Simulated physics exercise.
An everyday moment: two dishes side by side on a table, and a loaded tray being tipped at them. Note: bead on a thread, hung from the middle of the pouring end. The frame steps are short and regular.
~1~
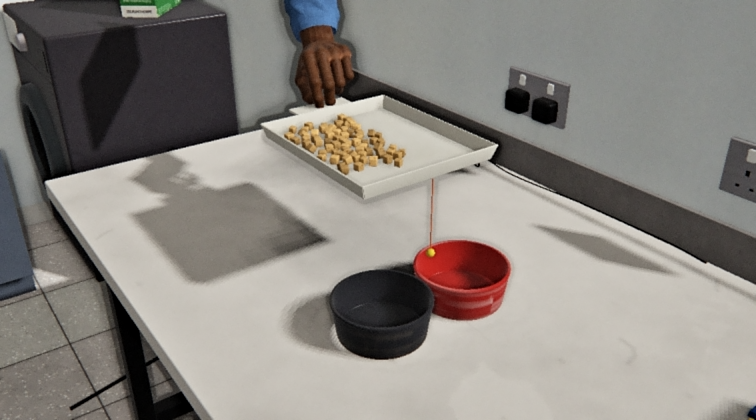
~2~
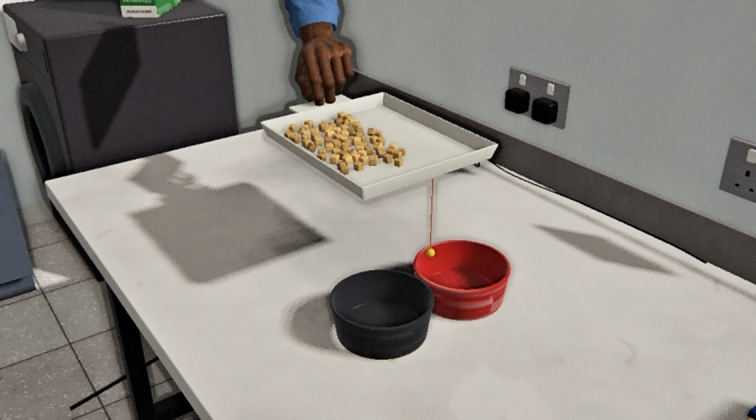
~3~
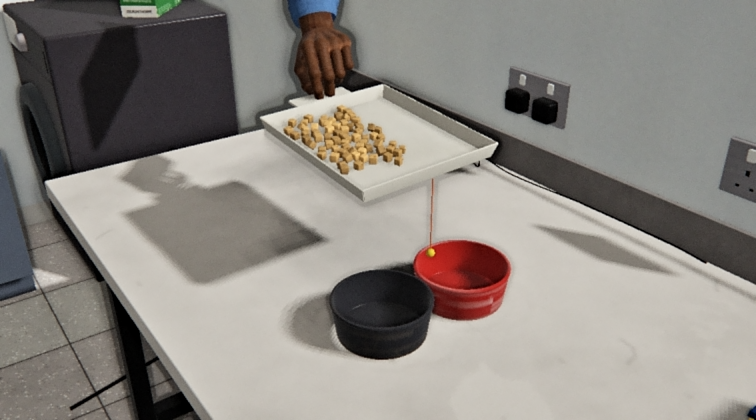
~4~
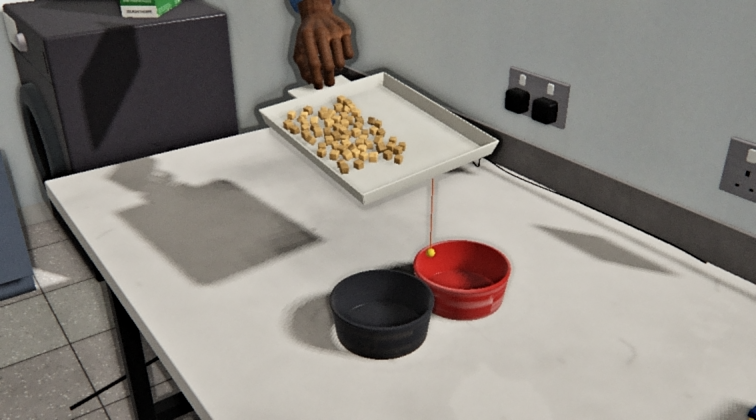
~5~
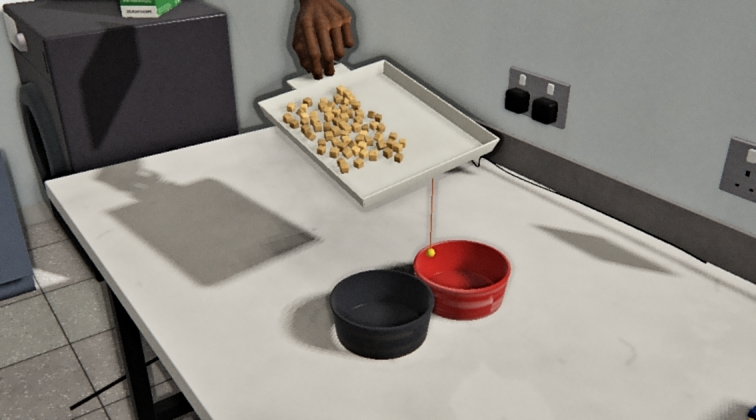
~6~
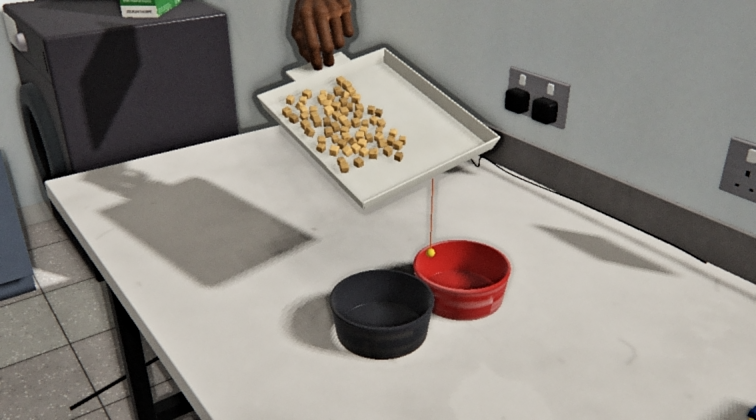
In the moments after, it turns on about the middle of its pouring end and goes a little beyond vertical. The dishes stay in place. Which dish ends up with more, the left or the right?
The left one.
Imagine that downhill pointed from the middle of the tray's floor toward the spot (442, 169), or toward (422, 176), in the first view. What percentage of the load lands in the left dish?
The first comes to 0 %, while the second comes to 50 %.
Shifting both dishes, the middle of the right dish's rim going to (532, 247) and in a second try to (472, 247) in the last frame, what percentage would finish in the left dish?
Roughly 0 per cent, and 70 per cent.
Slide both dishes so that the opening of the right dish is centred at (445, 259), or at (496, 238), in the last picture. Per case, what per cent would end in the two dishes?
First 100 %, then 20 %.
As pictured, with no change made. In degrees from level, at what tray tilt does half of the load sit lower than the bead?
Near 110 degrees.
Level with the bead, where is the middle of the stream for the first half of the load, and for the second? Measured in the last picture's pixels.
It passes near (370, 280) first and then near (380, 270).
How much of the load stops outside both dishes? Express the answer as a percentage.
It works out to close to 0 per cent.
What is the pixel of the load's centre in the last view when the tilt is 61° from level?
Around (364, 183).
Shortly afterwards, tray tipped steeply; all but a few on the tray; a little in the air.
Next, tray tipped right over; the bulk on the tray; near a quarter in the left dish; a little in the air.
Some moments later, tray tipped past a quarter turn; all but a few in the left dish; only a few outside both.
In the end, tray tipped past a quarter turn; all but a few in the left dish; none at all in the right dish; only a few outside both.
